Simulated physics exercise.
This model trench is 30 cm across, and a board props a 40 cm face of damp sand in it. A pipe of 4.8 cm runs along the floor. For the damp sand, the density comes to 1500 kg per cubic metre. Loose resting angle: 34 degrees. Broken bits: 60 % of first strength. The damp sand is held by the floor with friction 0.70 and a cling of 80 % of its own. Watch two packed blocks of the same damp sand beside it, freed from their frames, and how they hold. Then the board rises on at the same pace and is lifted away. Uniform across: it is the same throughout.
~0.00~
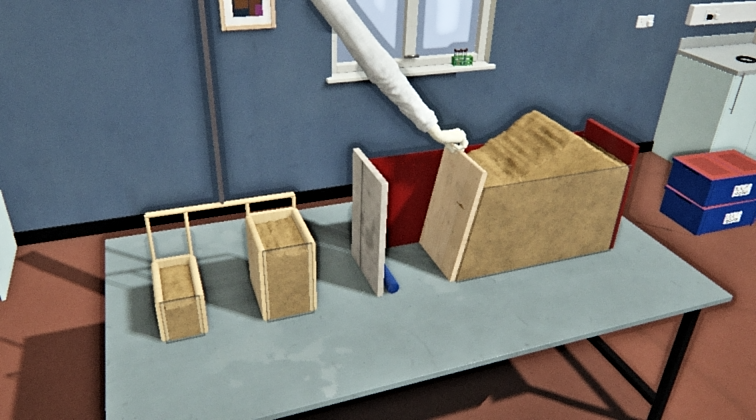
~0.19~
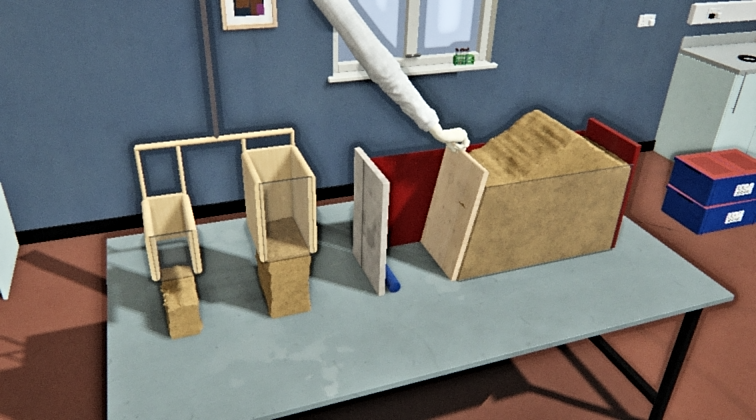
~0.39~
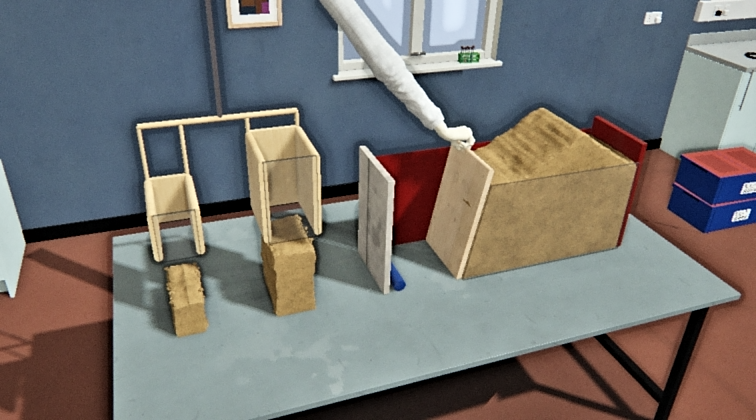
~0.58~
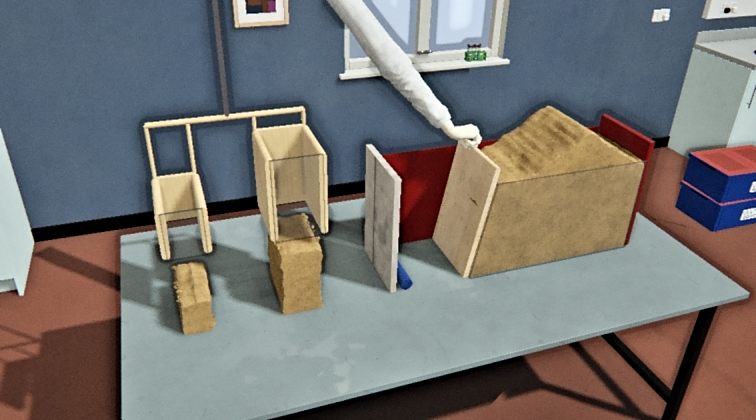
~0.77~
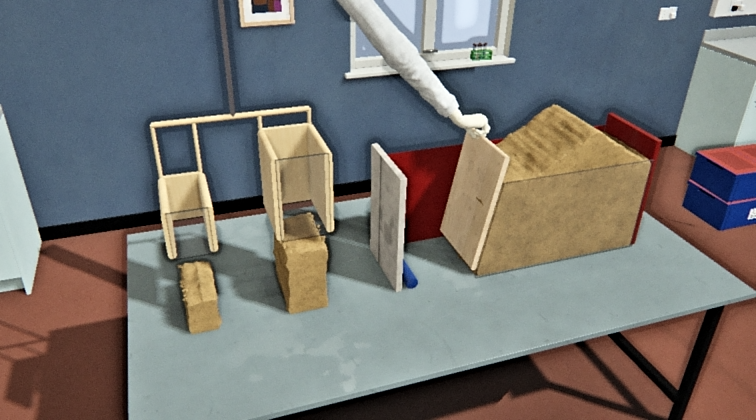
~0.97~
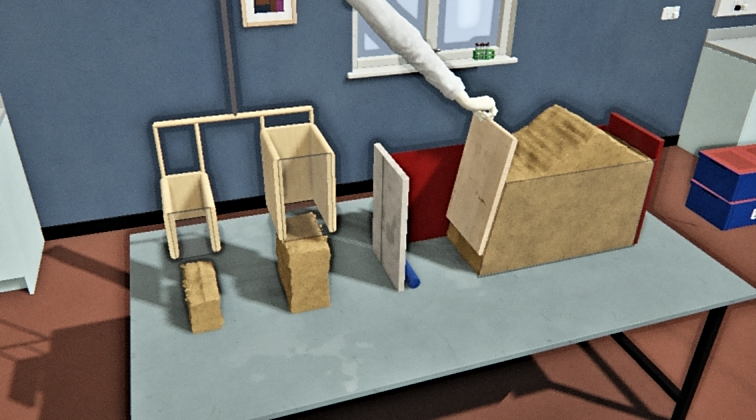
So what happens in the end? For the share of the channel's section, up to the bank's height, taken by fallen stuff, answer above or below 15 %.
The answer is below.
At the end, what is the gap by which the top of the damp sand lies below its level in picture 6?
Around 0.0 centimetres, give or take.
By 1.30 s, the face still stands, with nothing on top of the pipe; the channel is 0 % full.
By 1.70 s, the face still stands, with nothing on top of the pipe; the channel is 0 % full.
By 2.10 s, the face still stands, with nothing on top of the pipe; the channel is 0 % full.
By 2.50 s, the face still stands, with nothing on top of the pipe; the channel is 0 % full.
By 2.55 s, at the end, the face still stands, with nothing on top of the pipe; the channel is 0 % full.
